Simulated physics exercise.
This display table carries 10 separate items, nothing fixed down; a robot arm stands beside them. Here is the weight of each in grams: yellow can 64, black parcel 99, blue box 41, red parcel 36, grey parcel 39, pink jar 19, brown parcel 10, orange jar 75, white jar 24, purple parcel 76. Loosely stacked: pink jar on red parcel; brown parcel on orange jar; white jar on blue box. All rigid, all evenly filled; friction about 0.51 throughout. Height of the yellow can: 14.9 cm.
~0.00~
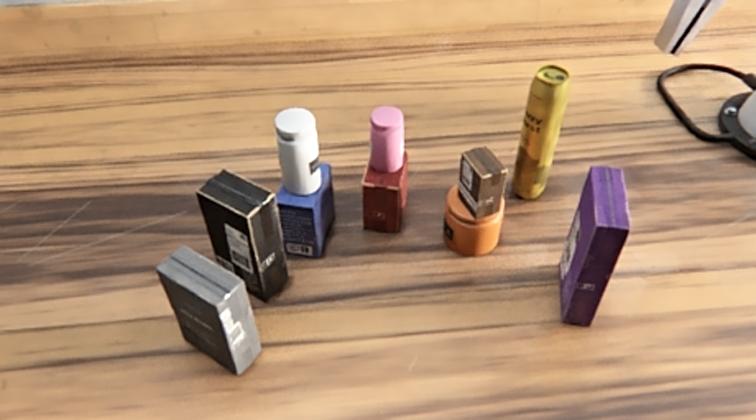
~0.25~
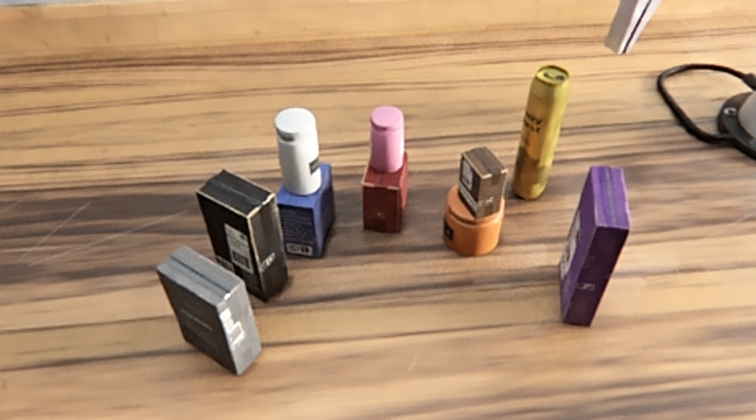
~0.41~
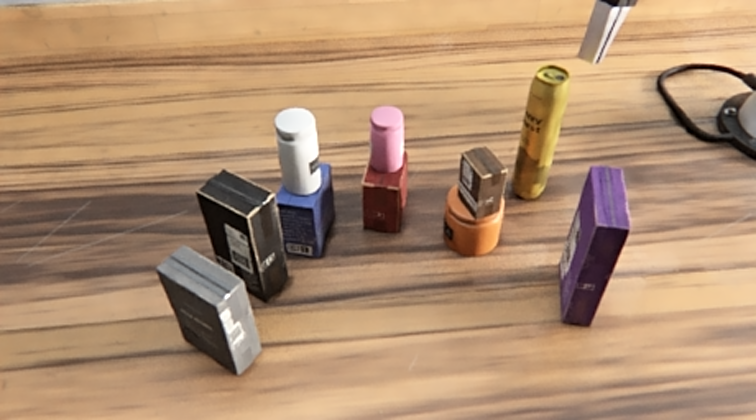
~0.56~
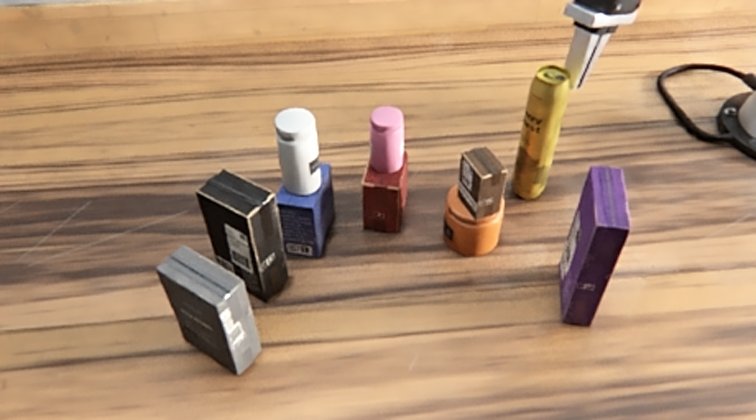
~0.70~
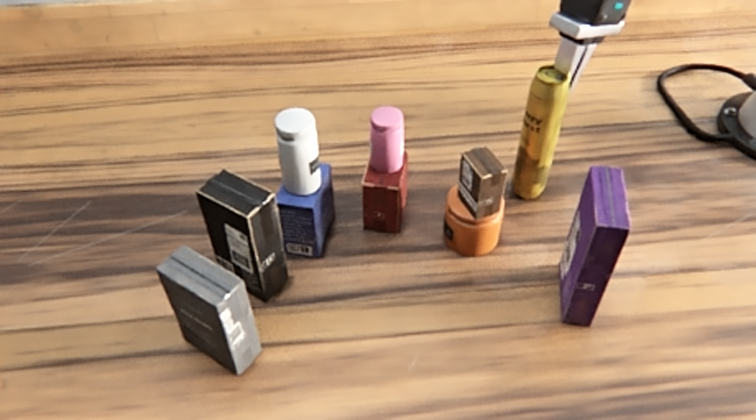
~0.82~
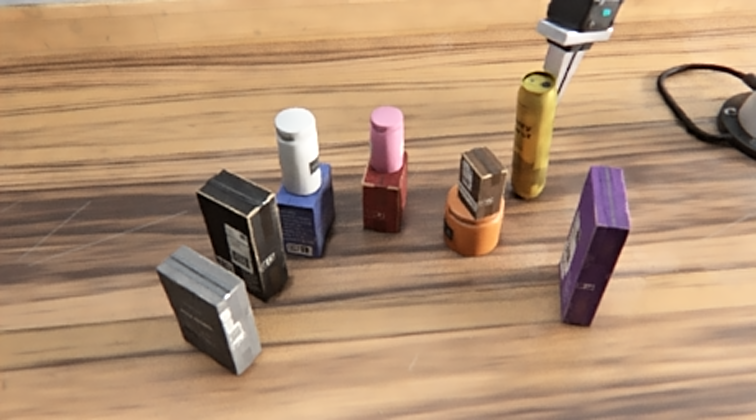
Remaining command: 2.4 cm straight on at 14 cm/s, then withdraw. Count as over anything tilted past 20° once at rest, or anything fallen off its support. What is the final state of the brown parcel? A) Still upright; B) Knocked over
The answer is B.
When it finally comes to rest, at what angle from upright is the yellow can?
It comes to rest some 90° from upright.
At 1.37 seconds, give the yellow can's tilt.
At that moment it is near 50° away from upright.
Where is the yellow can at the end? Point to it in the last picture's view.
(456, 182).
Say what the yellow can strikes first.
First hit: The brown parcel.
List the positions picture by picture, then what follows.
In the first picture, has the fingertips at (682, 16); yellow can (539, 137) standing straight; brown parcel (481, 183).
In the second picture, has the fingertips at (627, 18); yellow can (539, 137) standing straight; black parcel (246, 238), blue box (306, 208).
In the third picture, has the fingertips at (599, 30); yellow can (539, 137) standing straight; red parcel (385, 190), grey parcel (212, 312).
In the fourth picture, has the fingertips at (579, 56); yellow can (539, 137) standing straight; pink jar (386, 140), orange jar (473, 218).
In the fifth picture, has the fingertips at (566, 67); yellow can (539, 137) standing straight; white jar (298, 153), purple parcel (591, 249).
In the sixth picture, has the fingertips at (554, 73); yellow can (532, 140) 8° off upright; brown parcel (481, 183).
Around 1.07 s, off upright yellow can 28°.
Around 1.37 s, brown parcel and yellow can touch at 1.08 s; orange jar and yellow can touch at 1.20 s; off upright brown parcel 153°, yellow can 53°.
Around 1.82 s, red parcel and yellow can touch at 1.62 s; off upright brown parcel 90°, yellow can 90°.
At rest, past 20° or fallen, yellow can and brown parcel. Standing, purple parcel, orange jar, red parcel, blue box, black parcel, grey parcel, pink jar and white jar.
